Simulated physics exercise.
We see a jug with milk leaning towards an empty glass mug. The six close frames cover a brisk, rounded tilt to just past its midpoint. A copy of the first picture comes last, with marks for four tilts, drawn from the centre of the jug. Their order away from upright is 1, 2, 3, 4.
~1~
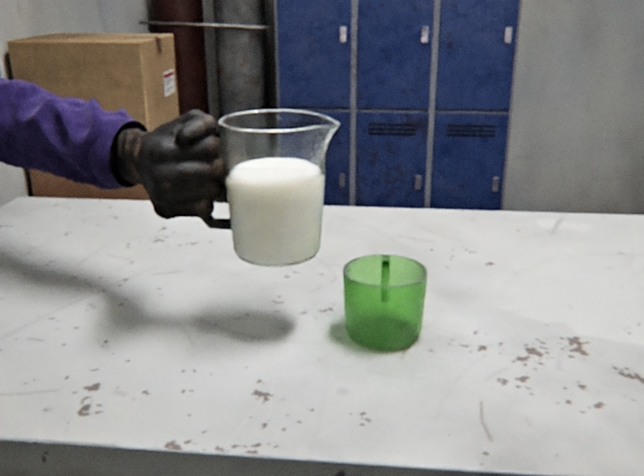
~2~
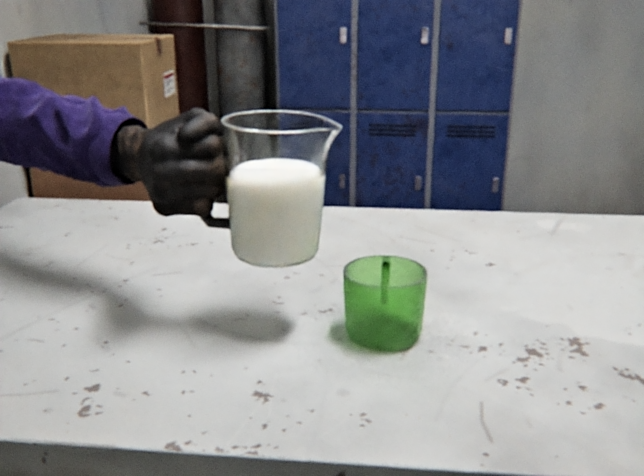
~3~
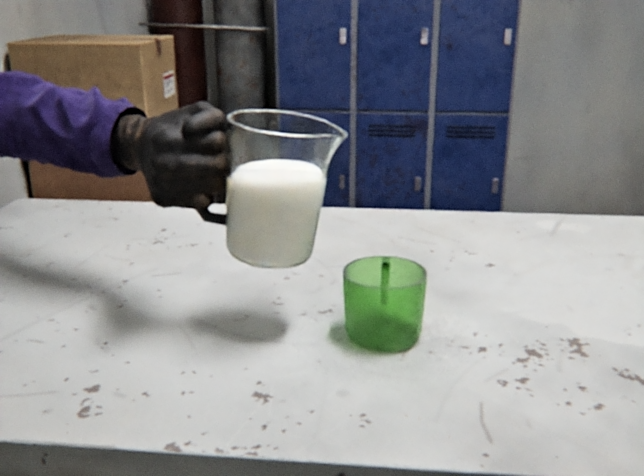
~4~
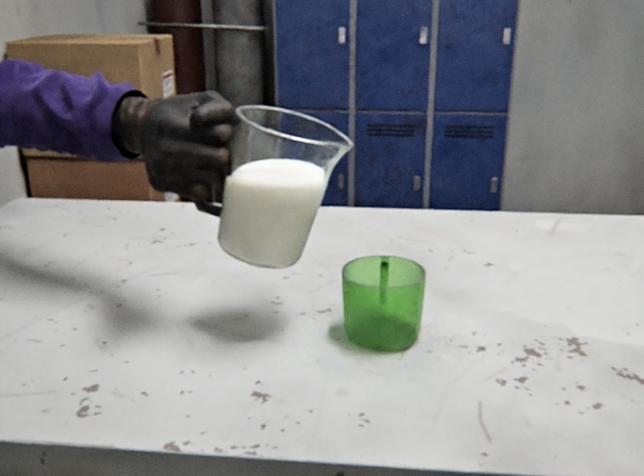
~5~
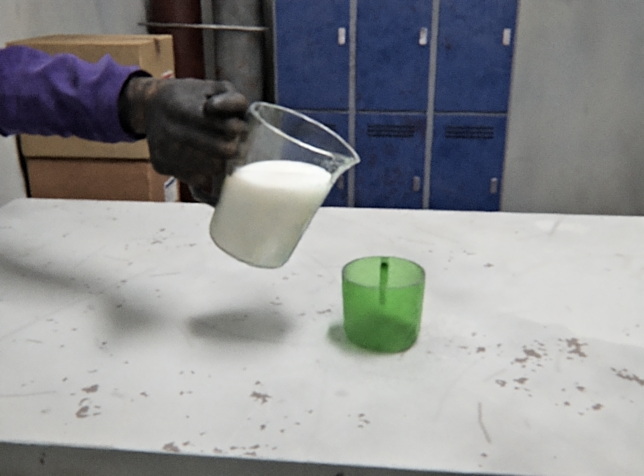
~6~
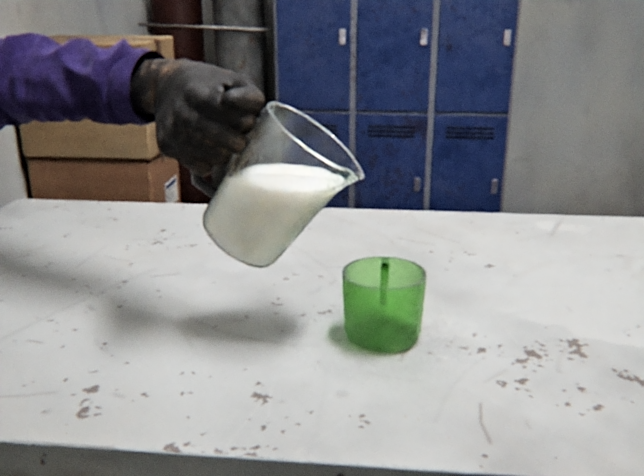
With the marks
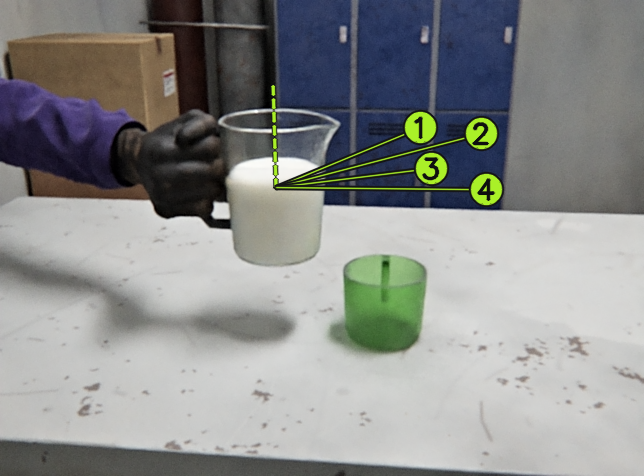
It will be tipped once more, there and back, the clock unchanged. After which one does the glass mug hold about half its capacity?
1 works best here.
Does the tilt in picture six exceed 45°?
No, it does not.
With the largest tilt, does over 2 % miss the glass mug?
Yes, it does.
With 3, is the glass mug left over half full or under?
Over.
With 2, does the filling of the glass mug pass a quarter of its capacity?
Yes.
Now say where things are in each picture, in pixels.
Upright, lip at (337, 124); rim of the glass mug round (385, 269); nothing has left yet.
Upright, lip at (339, 127); nothing has left yet.
Tipped about 7°, lip at (345, 134); nothing has left yet.
Tipped about 15°, lip at (351, 144); nothing has left yet.
Tipped about 25°, lip at (358, 159); nothing has left yet.
Tipped about 36°, lip at (363, 175); nothing has left yet.
On the marked copy, 1 at (404, 134); 2 at (465, 138); 3 at (414, 170); 4 at (469, 189).
Choosing 1, the glass mug ends with about 49 % of what it can hold.
Choosing 2, the glass mug ends with about 69 % of what it can hold; 6 % of the milk is spilt.
Choosing 3, the glass mug ends with about 79 % of what it can hold; 16 % of the milk is spilt.
Choosing 4, the glass mug ends with about 84 % of what it can hold; 28 % of the milk is spilt.
